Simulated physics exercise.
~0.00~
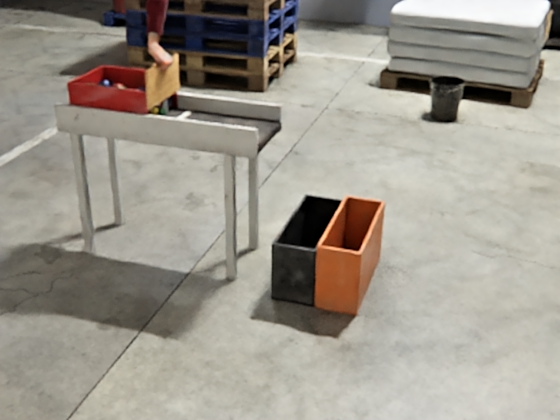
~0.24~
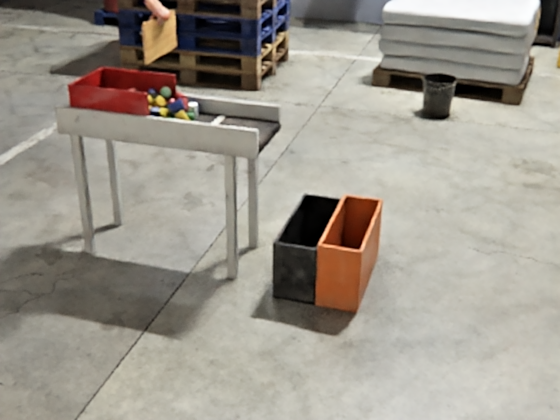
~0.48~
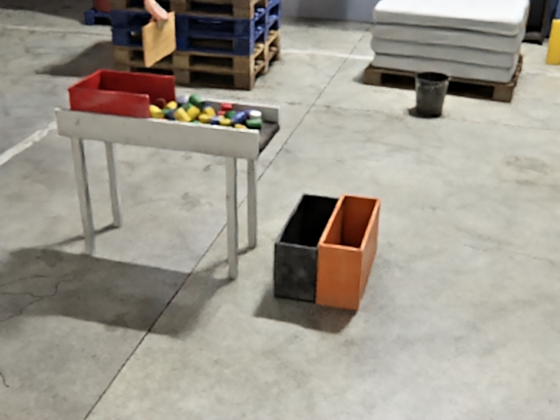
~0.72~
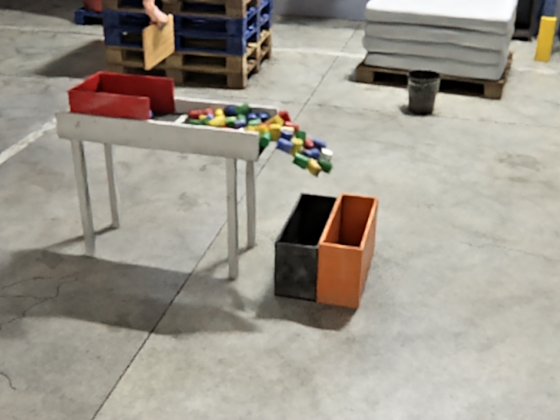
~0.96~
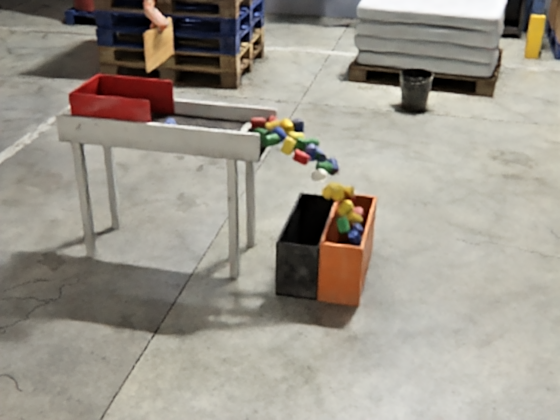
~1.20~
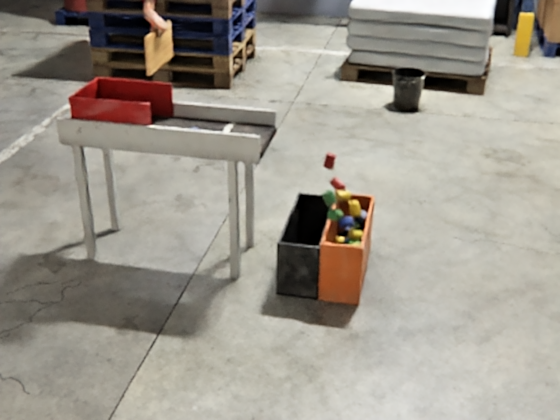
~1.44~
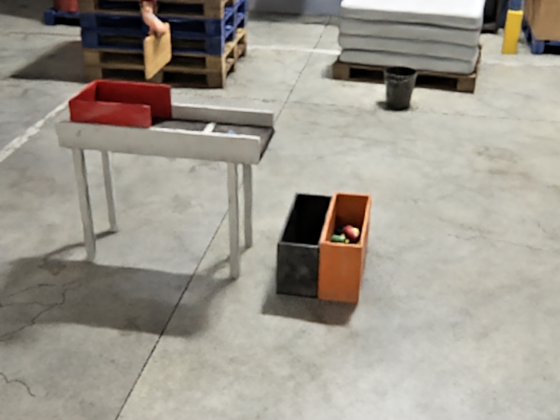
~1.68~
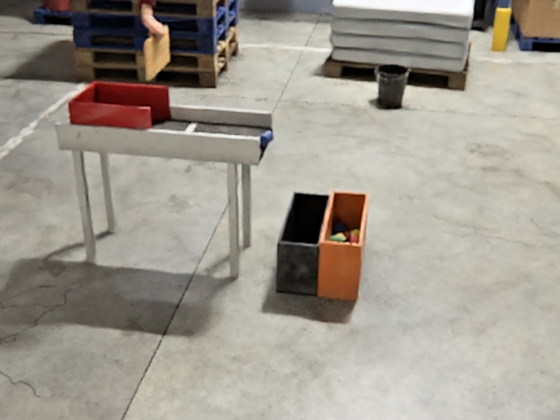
Colorful pieces slide from a red pen along a belt and tumble into an orange tote.
